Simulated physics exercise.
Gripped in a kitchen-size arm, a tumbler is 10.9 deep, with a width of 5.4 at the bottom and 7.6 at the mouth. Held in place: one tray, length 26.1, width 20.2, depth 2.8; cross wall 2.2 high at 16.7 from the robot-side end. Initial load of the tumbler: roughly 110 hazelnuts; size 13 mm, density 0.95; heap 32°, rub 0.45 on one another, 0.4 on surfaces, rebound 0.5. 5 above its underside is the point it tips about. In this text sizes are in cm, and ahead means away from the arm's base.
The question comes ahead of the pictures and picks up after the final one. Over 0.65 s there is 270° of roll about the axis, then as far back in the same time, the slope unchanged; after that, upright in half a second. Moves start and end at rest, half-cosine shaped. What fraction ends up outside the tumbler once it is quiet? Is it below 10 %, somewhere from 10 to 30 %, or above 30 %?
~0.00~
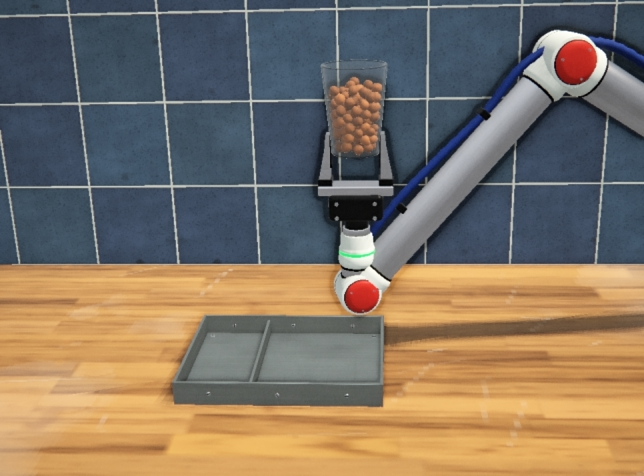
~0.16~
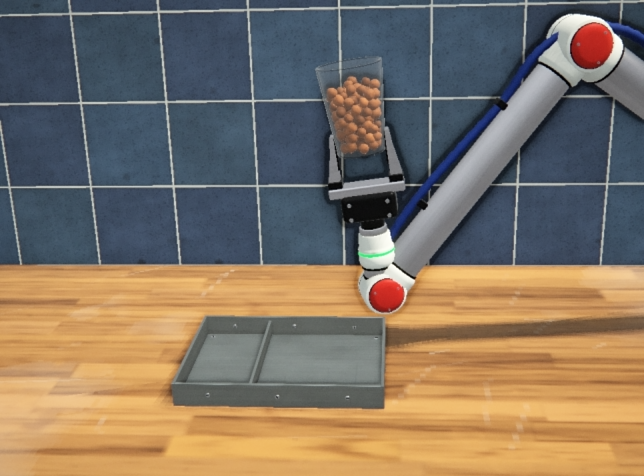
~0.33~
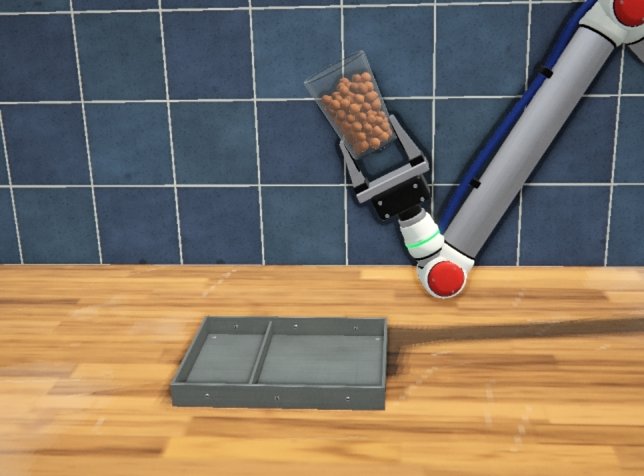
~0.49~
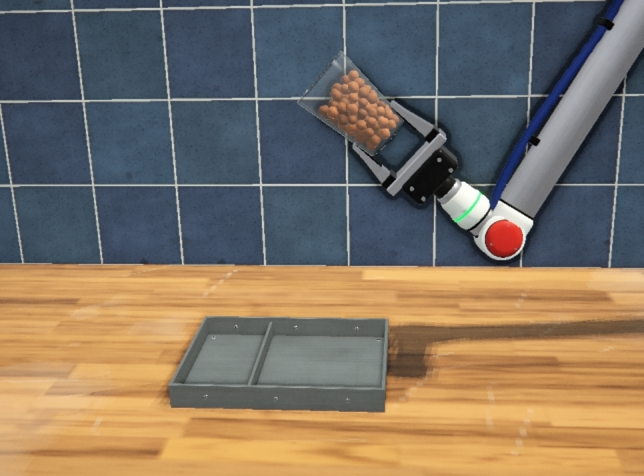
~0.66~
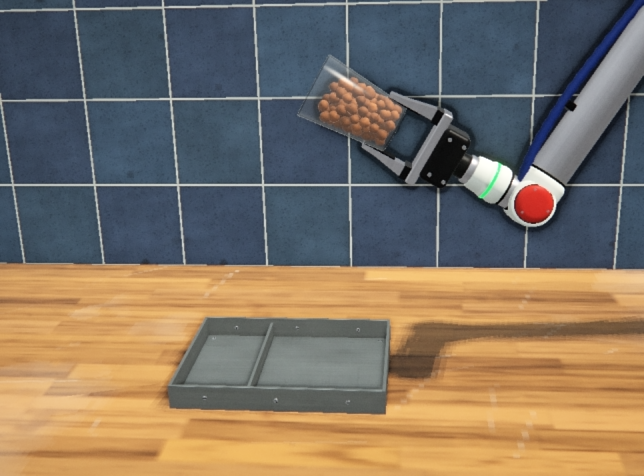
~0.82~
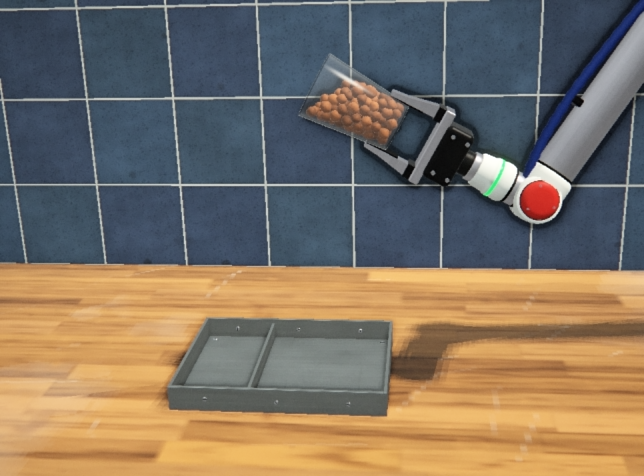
It is below 10 %.
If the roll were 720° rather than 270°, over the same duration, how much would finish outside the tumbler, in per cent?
In that case it would be around 5 percent.
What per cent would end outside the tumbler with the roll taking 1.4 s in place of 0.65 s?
It would come to around 5 percent.
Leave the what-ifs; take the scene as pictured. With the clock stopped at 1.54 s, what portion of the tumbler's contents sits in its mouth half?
Something near 40 in a hundred.
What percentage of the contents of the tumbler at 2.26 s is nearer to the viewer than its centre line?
Roughly 40 per cent.
After 1.54 s, tipped 62°, highest piece 38 above the table; 111 in the tumbler, 1 in flight or on a rim.
After 2.26 s, tipped 51°, highest piece 38 above the table; 110 in the tumbler, 1 in the robot-side part, 1 in flight or on a rim.
After 2.82 s, upright, highest piece 41 above the table; 110 in the tumbler, 2 in the robot-side part.
After 3.52 s, upright, highest piece 41 above the table; 110 in the tumbler, 2 in the robot-side part.
In the end, 110 in the tumbler, 2 in the robot-side part. That is 2 % outside the tumbler.
